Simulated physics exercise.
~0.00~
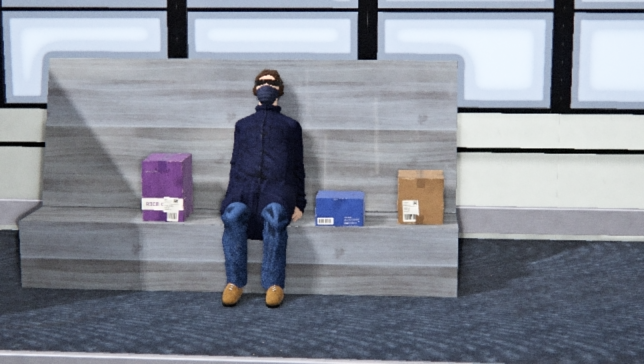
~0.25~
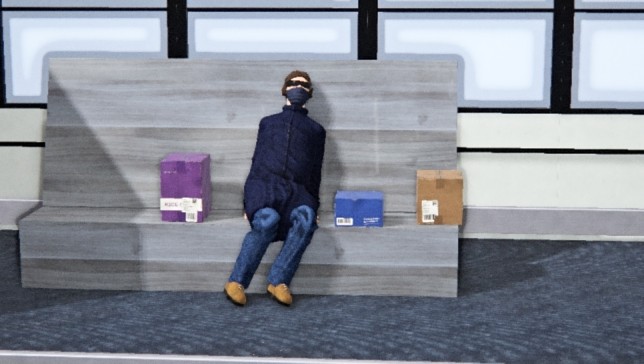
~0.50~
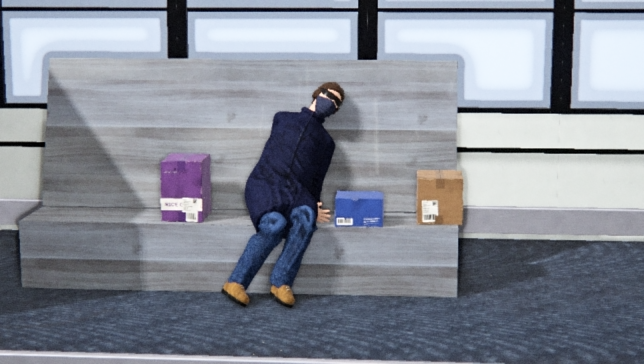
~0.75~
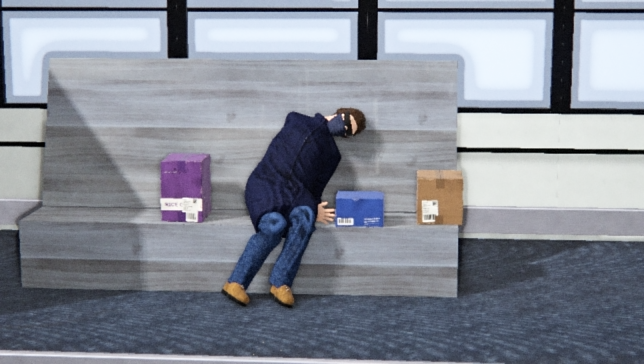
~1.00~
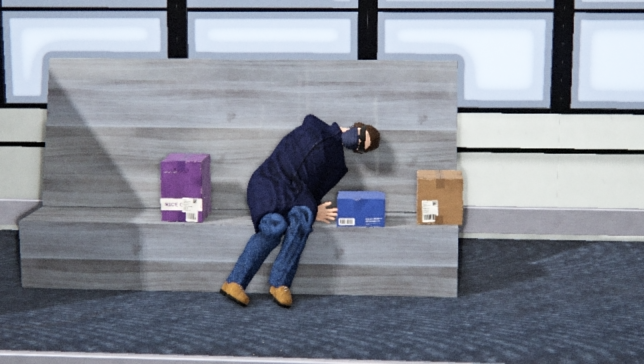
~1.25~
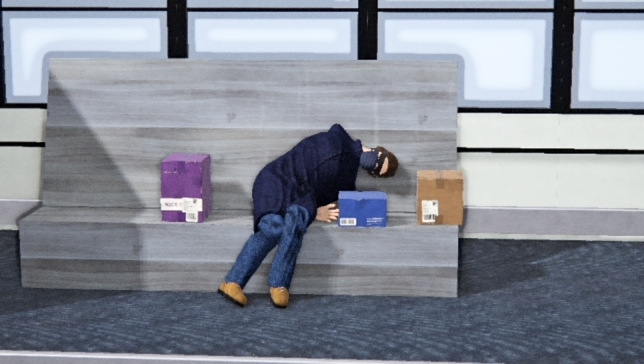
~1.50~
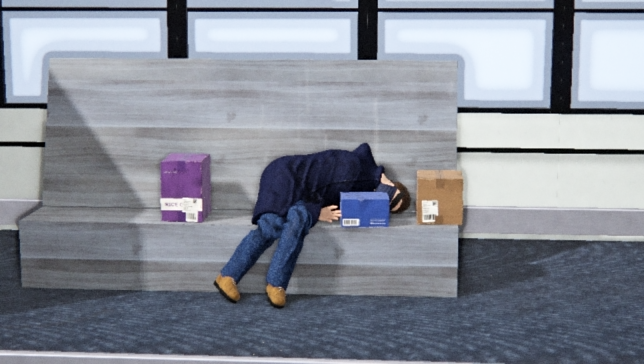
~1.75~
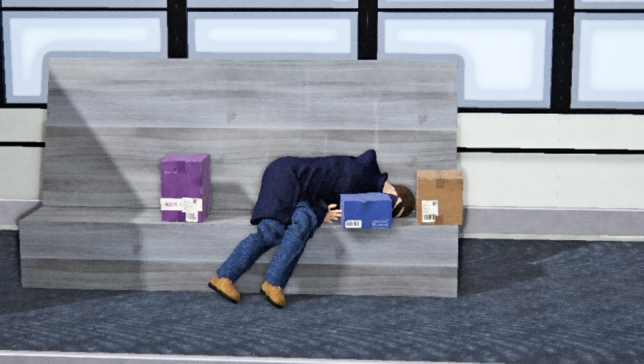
On a grey bench, a masked figure in a dark coat and jeans slid slightly right along with three boxes, then toppled slowly sideways to the right, ending slumped behind the blue box, with the purple and brown ones still upright on the seat.
